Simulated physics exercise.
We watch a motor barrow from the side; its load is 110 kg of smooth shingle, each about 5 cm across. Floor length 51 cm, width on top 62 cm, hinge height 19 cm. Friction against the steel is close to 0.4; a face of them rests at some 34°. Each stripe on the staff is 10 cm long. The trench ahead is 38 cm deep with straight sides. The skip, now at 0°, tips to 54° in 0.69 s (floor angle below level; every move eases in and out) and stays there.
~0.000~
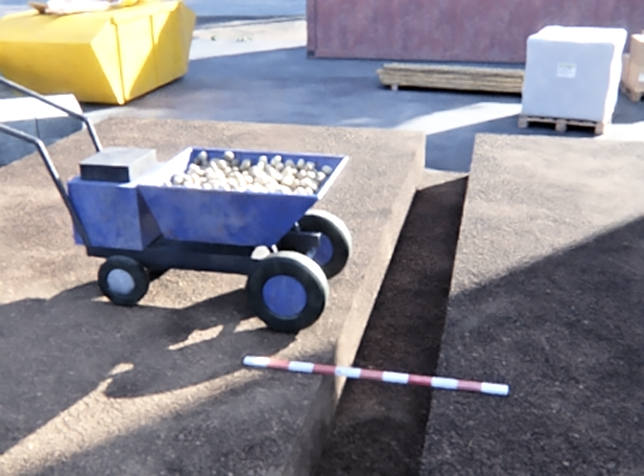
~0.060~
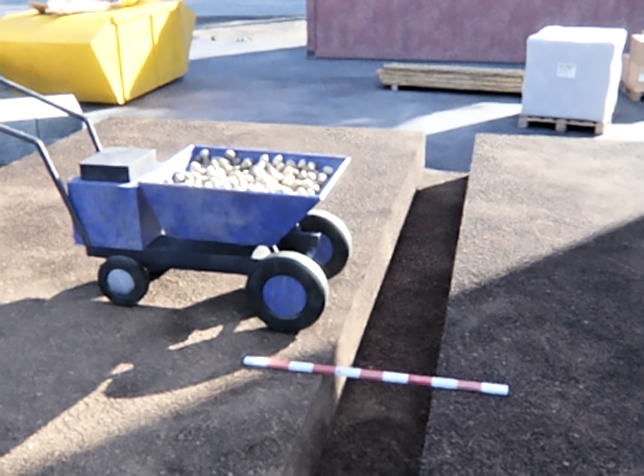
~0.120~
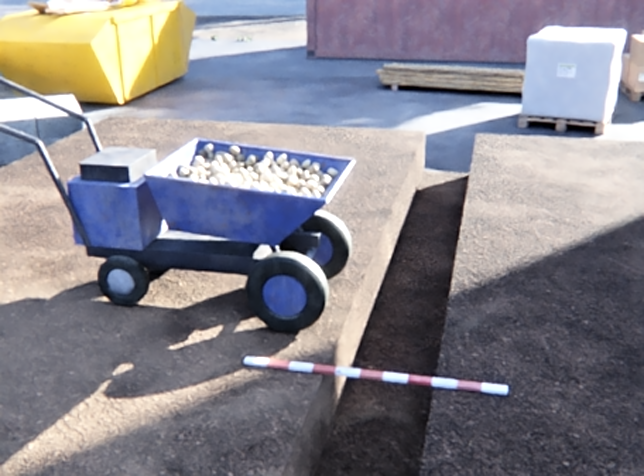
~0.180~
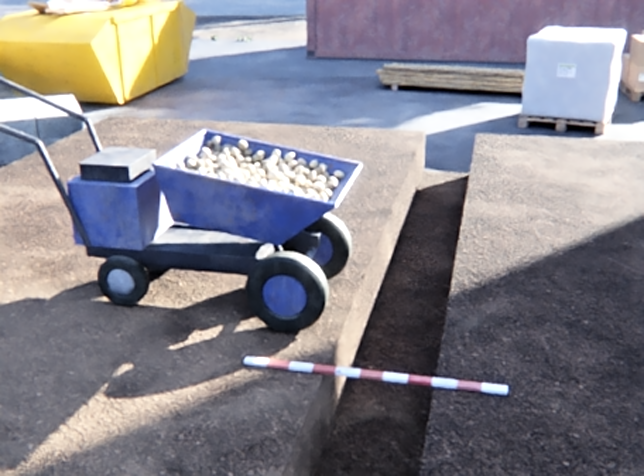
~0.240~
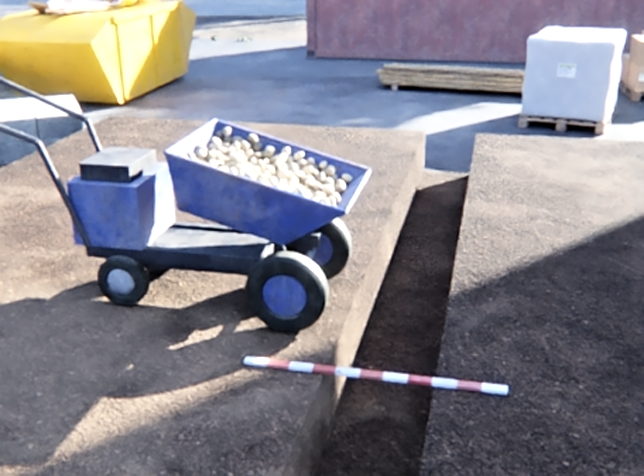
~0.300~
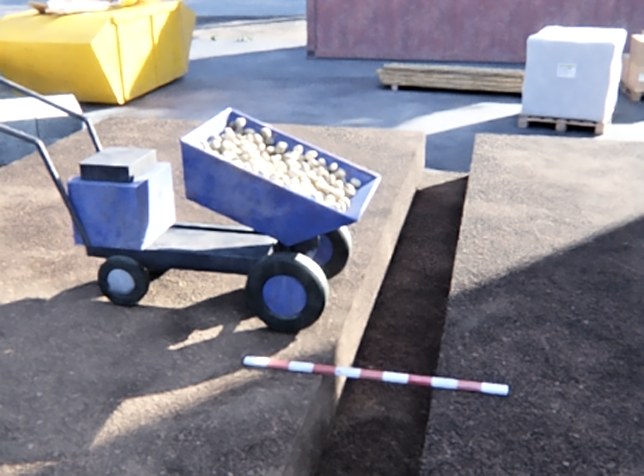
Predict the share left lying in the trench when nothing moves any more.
Some 43 per cent of it.
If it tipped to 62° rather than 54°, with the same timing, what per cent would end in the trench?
Then about 45 per cent.
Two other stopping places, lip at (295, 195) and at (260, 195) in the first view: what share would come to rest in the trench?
About 60 and 80 per cent.
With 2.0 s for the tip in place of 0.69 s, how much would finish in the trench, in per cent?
It would be near 60 per cent.
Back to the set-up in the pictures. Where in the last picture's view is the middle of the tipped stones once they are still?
Their middle is at about (438, 360).
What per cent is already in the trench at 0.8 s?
About 10 per cent by then.
After 0.5 s the floor is at 46°; 100 % in the skip; the foremost stones are at (376, 232).
After 0.8 s the floor is at 54°; 90 % in the skip, 10 % in the trench; the foremost stones are at (437, 284).
After 1.1 s the floor is at 54°; 46 % in the skip, 19 % in the trench, 35 % past the trench; the foremost stones are at (548, 343).
After 3.1 s the floor is at 54°; 19 % in the skip, 43 % in the trench, 38 % past the trench; the foremost stones are past the picture's edge.
